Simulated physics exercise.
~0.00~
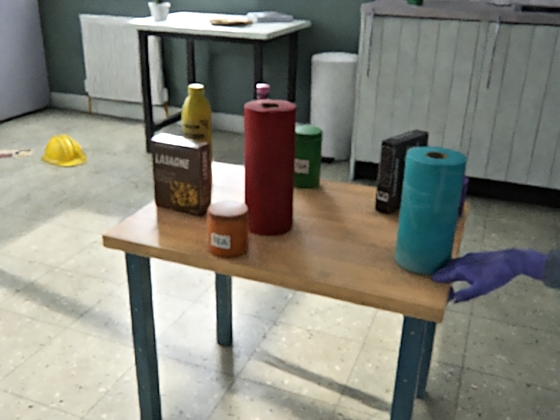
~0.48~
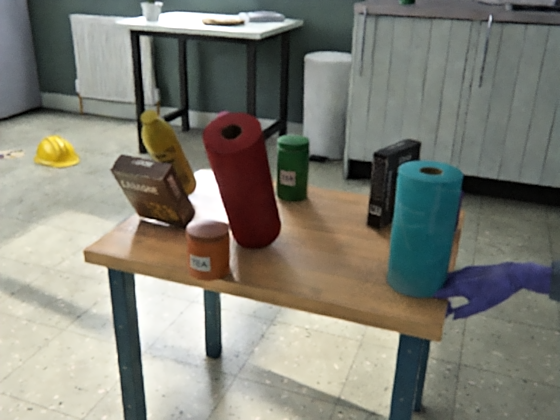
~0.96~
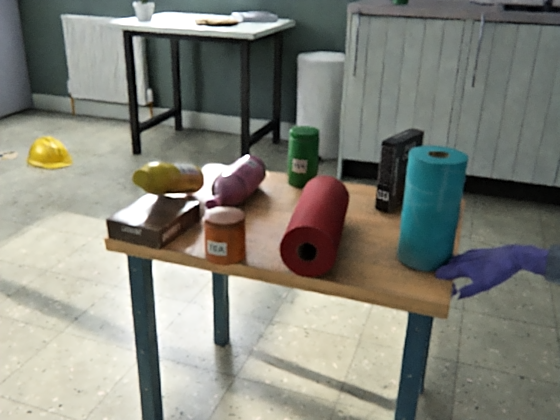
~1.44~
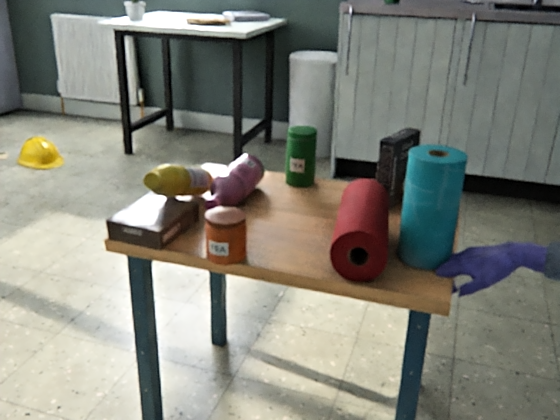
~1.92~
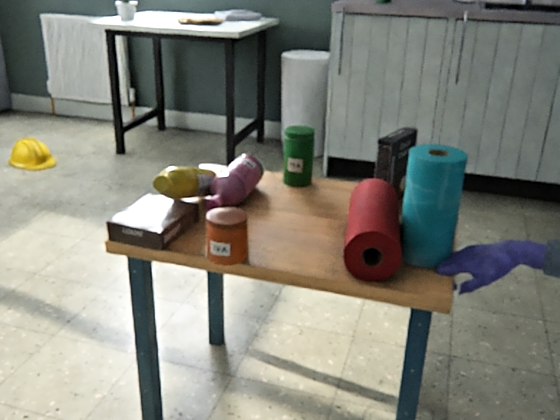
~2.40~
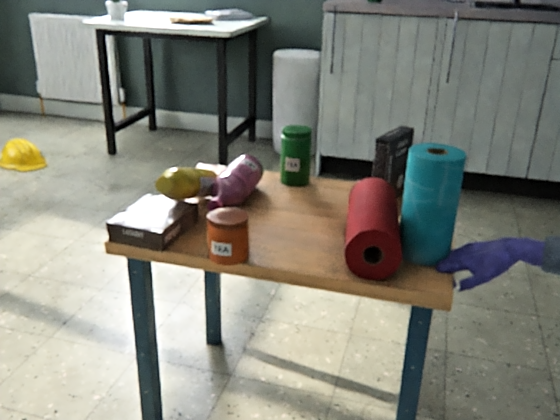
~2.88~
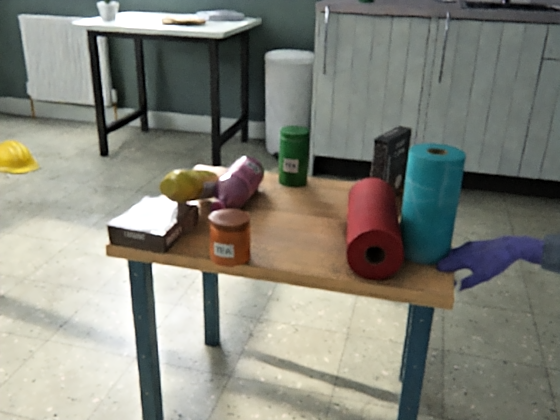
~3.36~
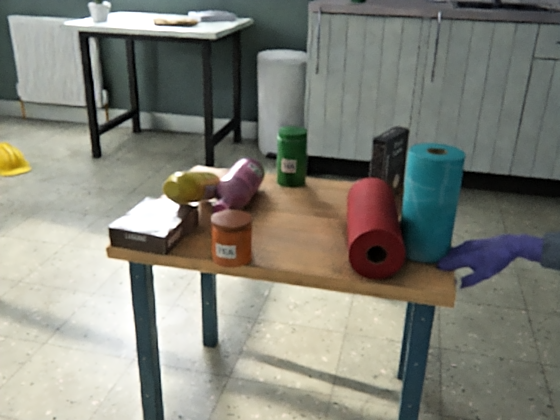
On a side table beside a gloved hand, four items topple and five stay standing.
